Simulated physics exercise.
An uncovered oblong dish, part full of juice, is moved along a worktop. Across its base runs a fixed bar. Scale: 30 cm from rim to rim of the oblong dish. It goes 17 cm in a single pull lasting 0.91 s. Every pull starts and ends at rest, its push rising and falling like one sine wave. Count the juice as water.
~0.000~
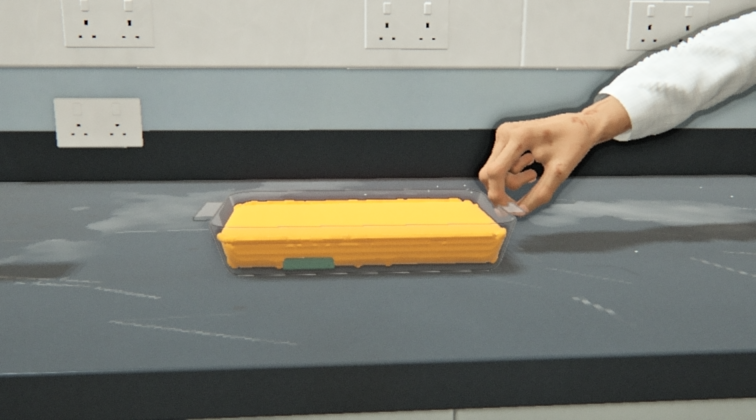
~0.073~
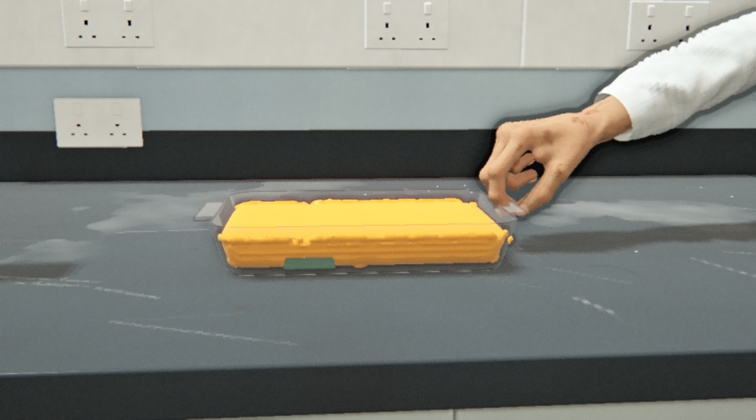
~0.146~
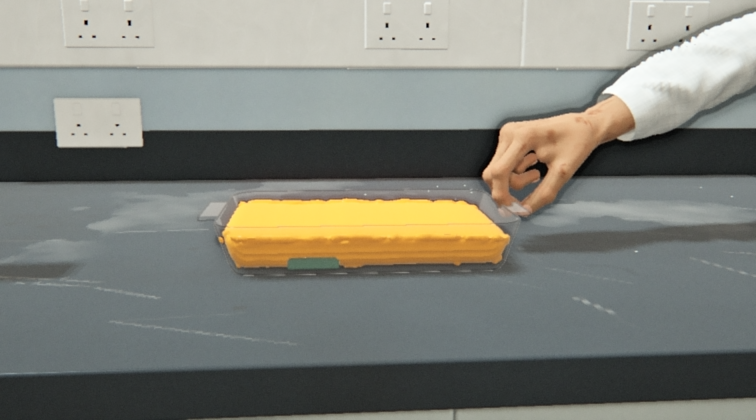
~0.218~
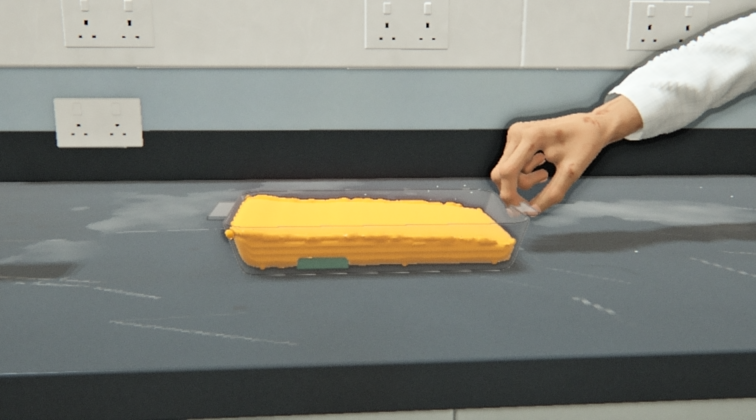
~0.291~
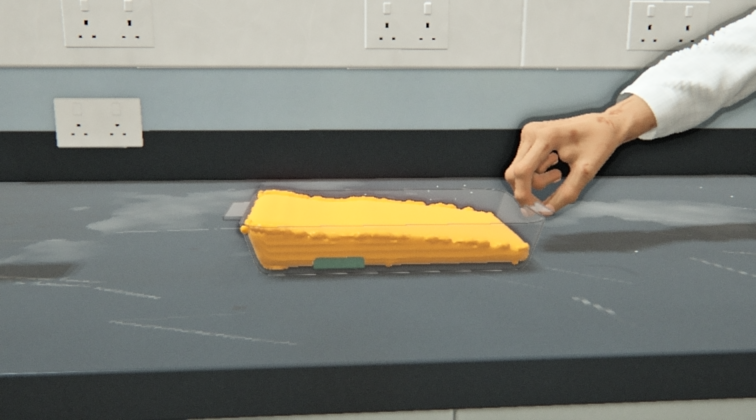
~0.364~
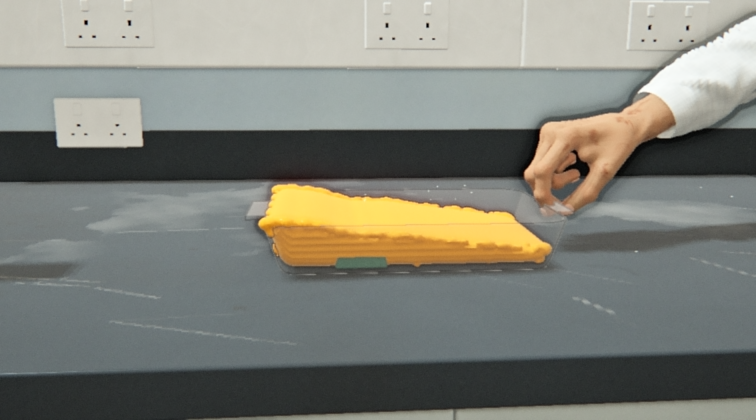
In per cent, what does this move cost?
Loss: About 17 per cent.
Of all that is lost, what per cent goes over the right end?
Near 70 in a hundred.
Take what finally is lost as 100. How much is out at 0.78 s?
About 20 per cent.
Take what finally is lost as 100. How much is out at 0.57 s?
About 20 per cent.
By 0.57 s it has gone 13 cm; 3 per cent is out over the left end and 0 over the right.
By 0.78 s it has gone 17 cm; 3 per cent is out over the left end and 0 over the right.
By 0.99 s it has gone 17 cm; 3 per cent is out over the left end and 12 over the right.
By 1.20 s it has gone 17 cm; 3 per cent is out over the left end and 12 over the right.
At rest 17 per cent is out in all, 5 of it over the left end.
